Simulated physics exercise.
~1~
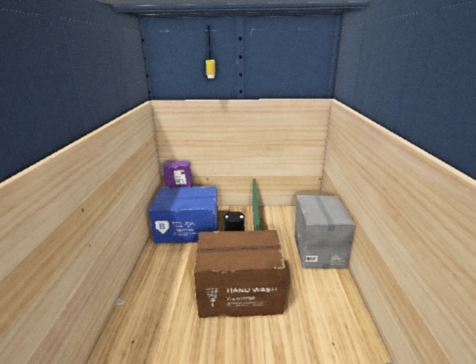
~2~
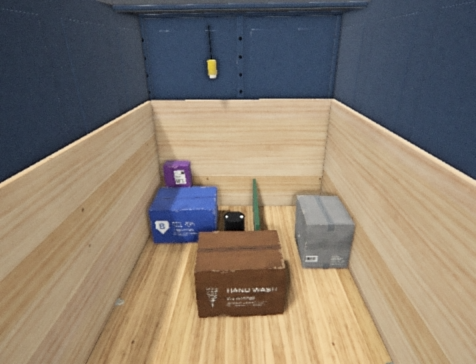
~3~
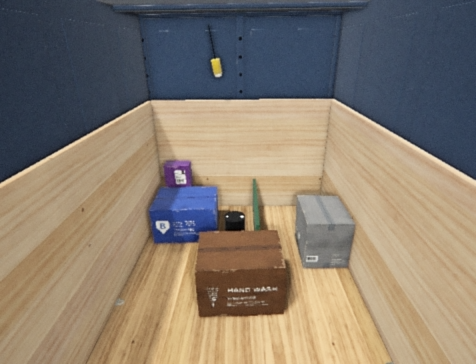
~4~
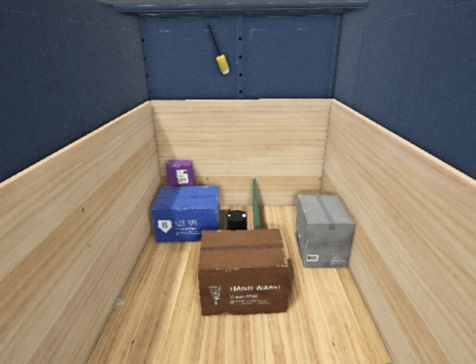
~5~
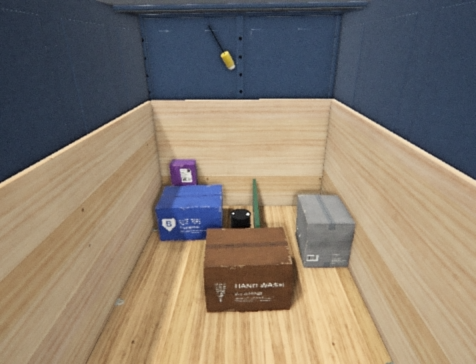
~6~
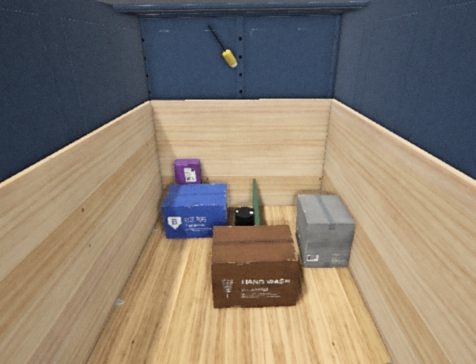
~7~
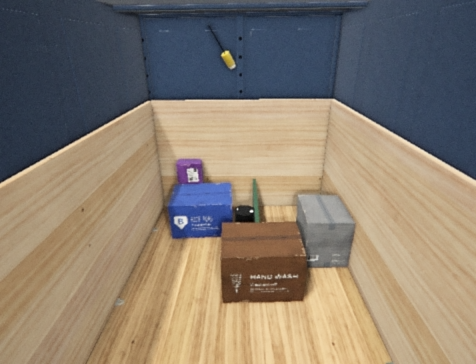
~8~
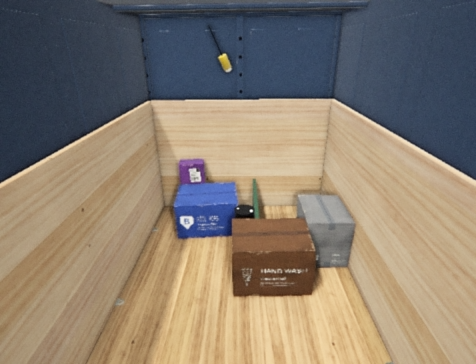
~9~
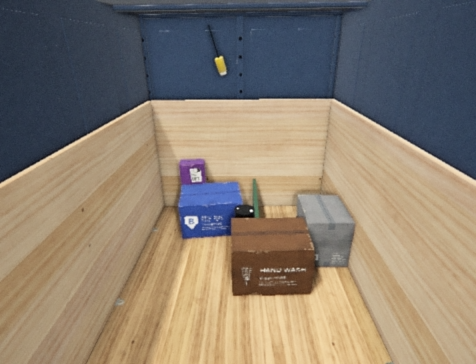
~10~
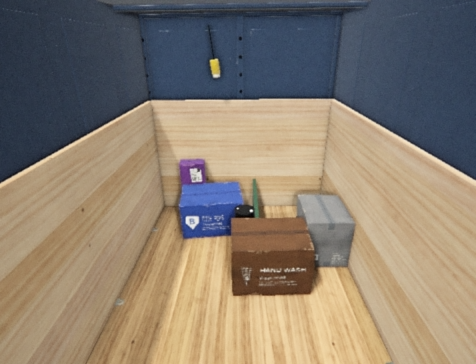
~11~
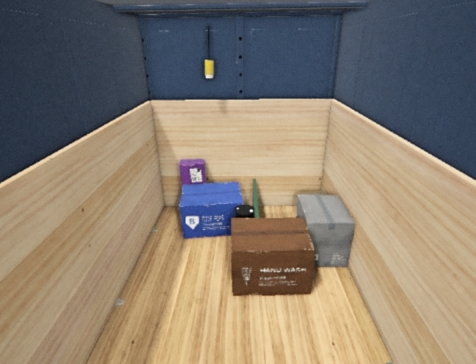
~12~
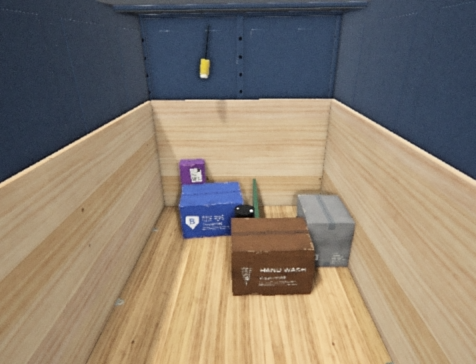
The brown box and the blue box slid a short way to the right across the wooden floor, with the purple box shifting slightly, while a yellow lamp swung on the back wall; everything stayed upright and the grey box never moved.
